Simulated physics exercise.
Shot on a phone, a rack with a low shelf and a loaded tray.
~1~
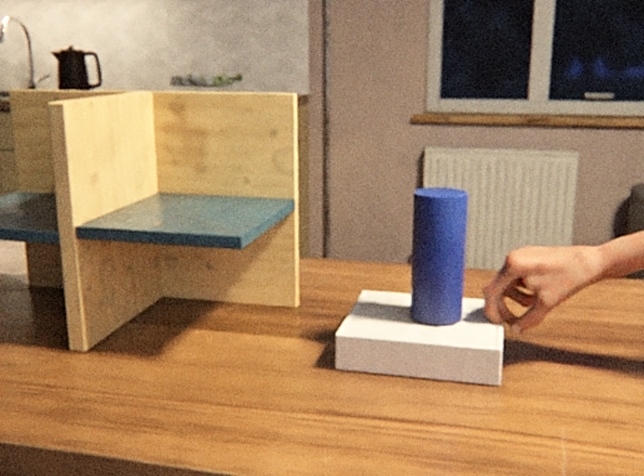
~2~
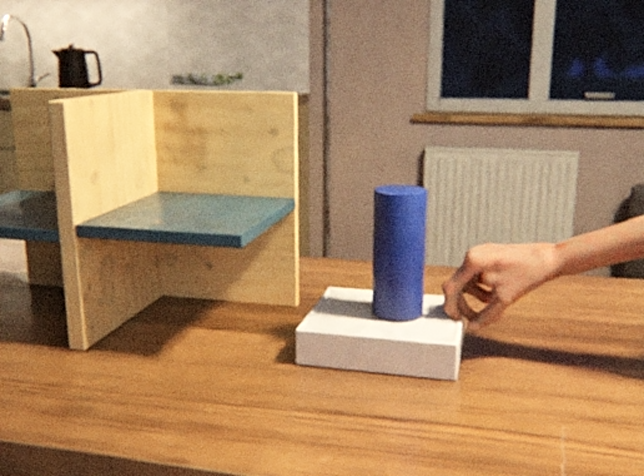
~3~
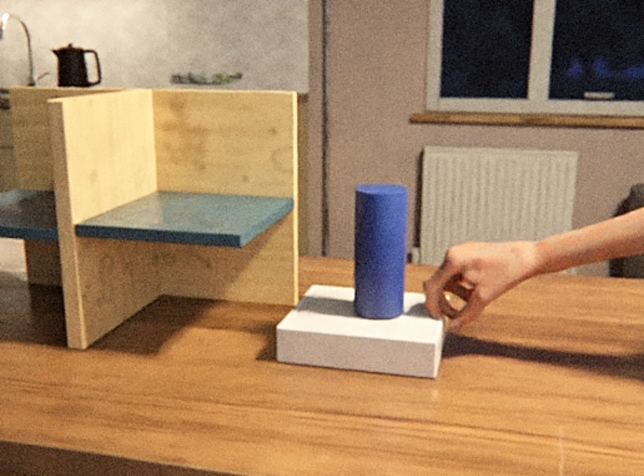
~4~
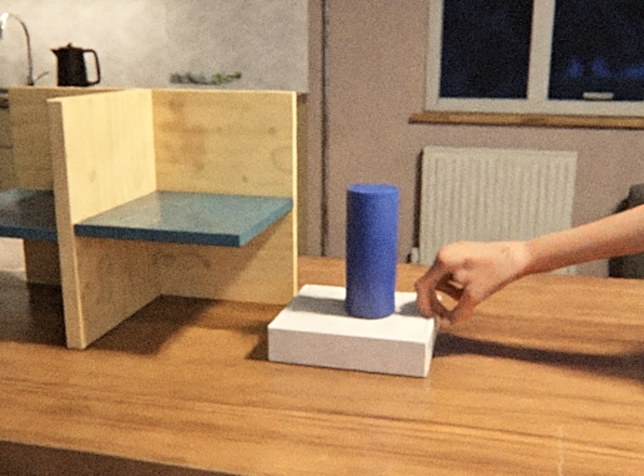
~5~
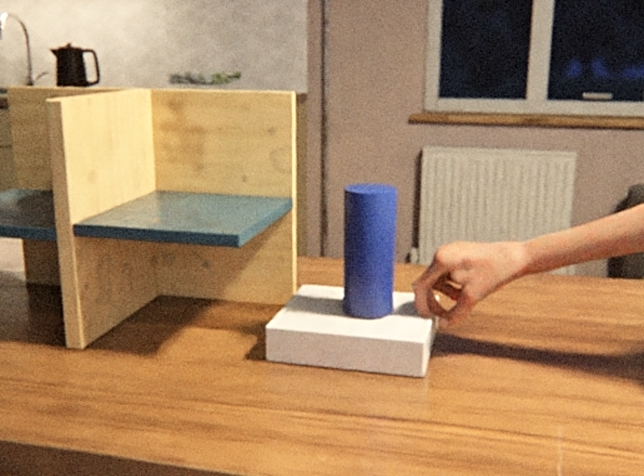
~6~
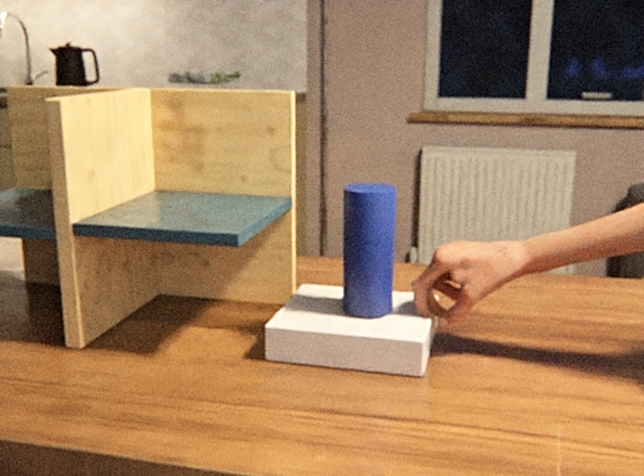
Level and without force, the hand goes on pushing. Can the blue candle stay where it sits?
A collision.
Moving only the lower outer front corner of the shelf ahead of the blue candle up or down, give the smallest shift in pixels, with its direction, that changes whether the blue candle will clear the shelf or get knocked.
You'd need to go up by roughly 48 pixels to hit the edge.
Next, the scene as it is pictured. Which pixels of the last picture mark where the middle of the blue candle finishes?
It comes to rest at about (327, 300) in the last picture.
Then, 1.44 s past the last view, blue candle leaning 8° off how it started near (291, 243).
Then, 1.92 s past the last view, blue candle leaning 46° off how it started near (298, 246).
Then, 2.04 s past the last view, blue candle on its side near (321, 277).
Finally, the blue candle gets scraped off its spot, near (327, 300).
